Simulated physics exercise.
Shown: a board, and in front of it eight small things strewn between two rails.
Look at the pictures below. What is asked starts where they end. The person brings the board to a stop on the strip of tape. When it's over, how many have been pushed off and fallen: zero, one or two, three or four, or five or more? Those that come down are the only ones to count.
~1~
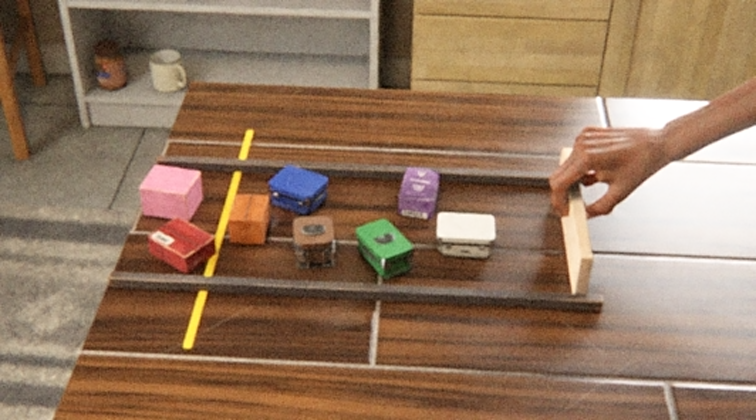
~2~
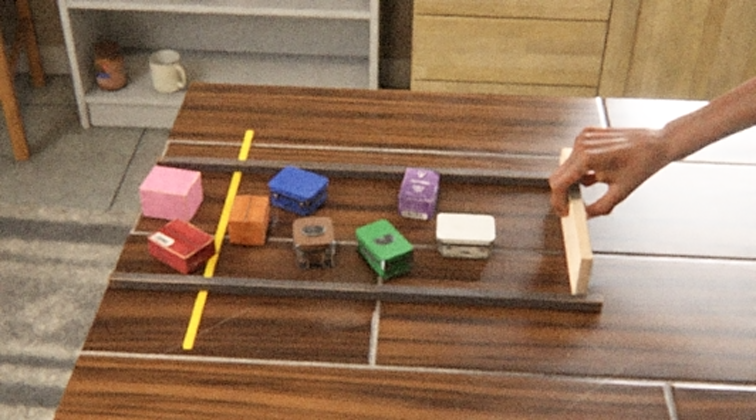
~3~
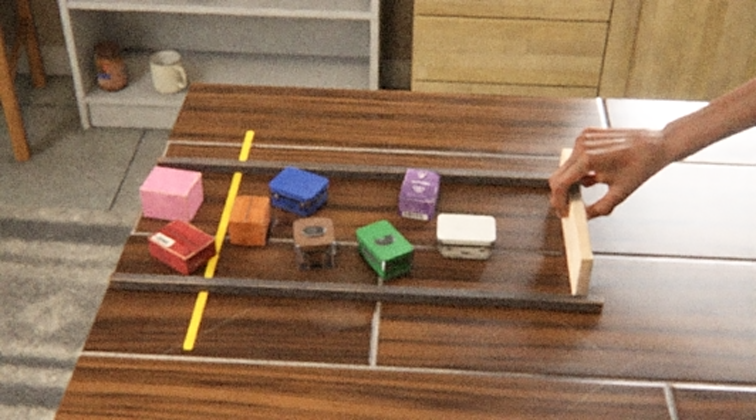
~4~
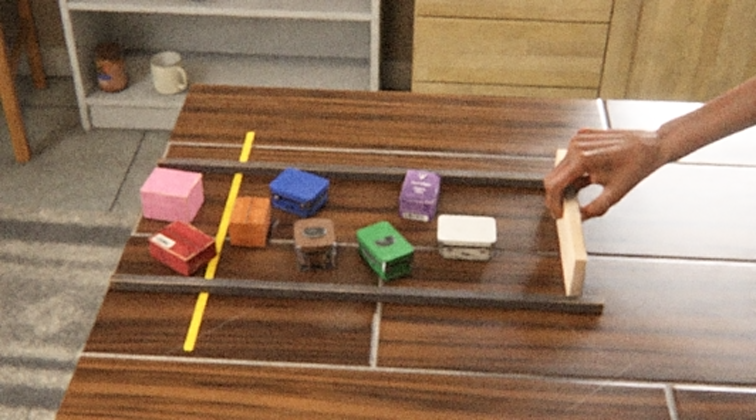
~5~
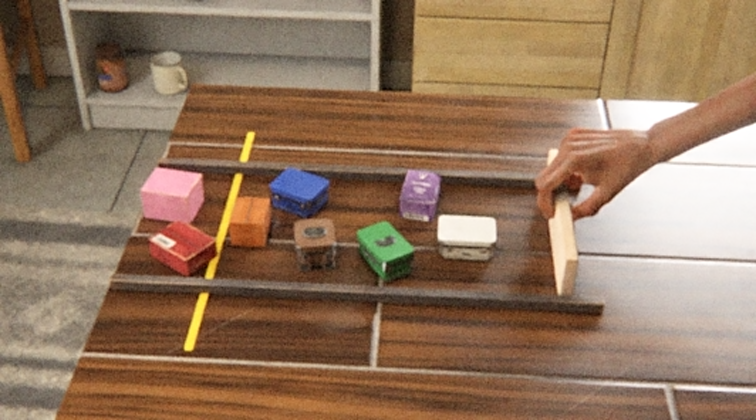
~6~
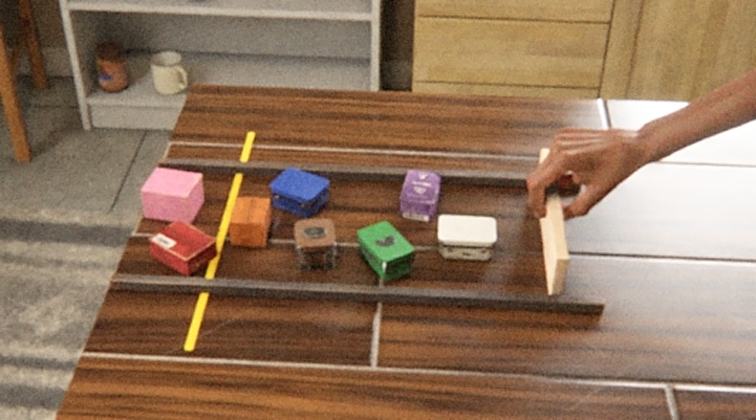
Those that leave the table: One or a pair.
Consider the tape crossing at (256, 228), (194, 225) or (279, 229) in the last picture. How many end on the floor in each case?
Tallies in the order given: 0, 4, 0.
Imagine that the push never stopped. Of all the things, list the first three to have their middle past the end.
In order: The red box, the pink block and the orange box.
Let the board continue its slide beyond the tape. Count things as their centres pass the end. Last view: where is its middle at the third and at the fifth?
First: Around (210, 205). Next: Around (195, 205).
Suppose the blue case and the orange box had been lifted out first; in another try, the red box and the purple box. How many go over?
The count is 1 in one try and 0 in the other, in that order.
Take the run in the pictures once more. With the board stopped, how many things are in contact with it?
It ends up touching 3.
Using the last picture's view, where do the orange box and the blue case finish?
Final centres, in order: Near (147, 219), near (174, 189).
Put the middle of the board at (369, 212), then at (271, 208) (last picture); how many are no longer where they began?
Tally at point one: 4; at point two: 8.
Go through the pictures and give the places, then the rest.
In the first frame, pink block (172, 193); red box (182, 245); orange box (250, 219); board (574, 219); tape (223, 224).
In the second frame, red box (182, 246); white case (465, 237).
In the third frame, orange box (250, 220); green case (384, 251).
In the fourth frame, pink block (173, 195); purple box (420, 195).
In the fifth frame, red box (183, 248); board (560, 221).
In the sixth frame, pink block (173, 195); red box (184, 248); orange box (251, 222); board (551, 220); tape (224, 226).
A little later, none off yet; pink block at rest near (173, 195); red box at rest near (184, 248); orange box at rest near (251, 222).
Next, none off yet; pink block at rest near (172, 194); red box shifted about its own width near (145, 247); orange box shifted about its own width near (196, 221).
When it is over, the number that fall off is one or two; down, red box and pink block.
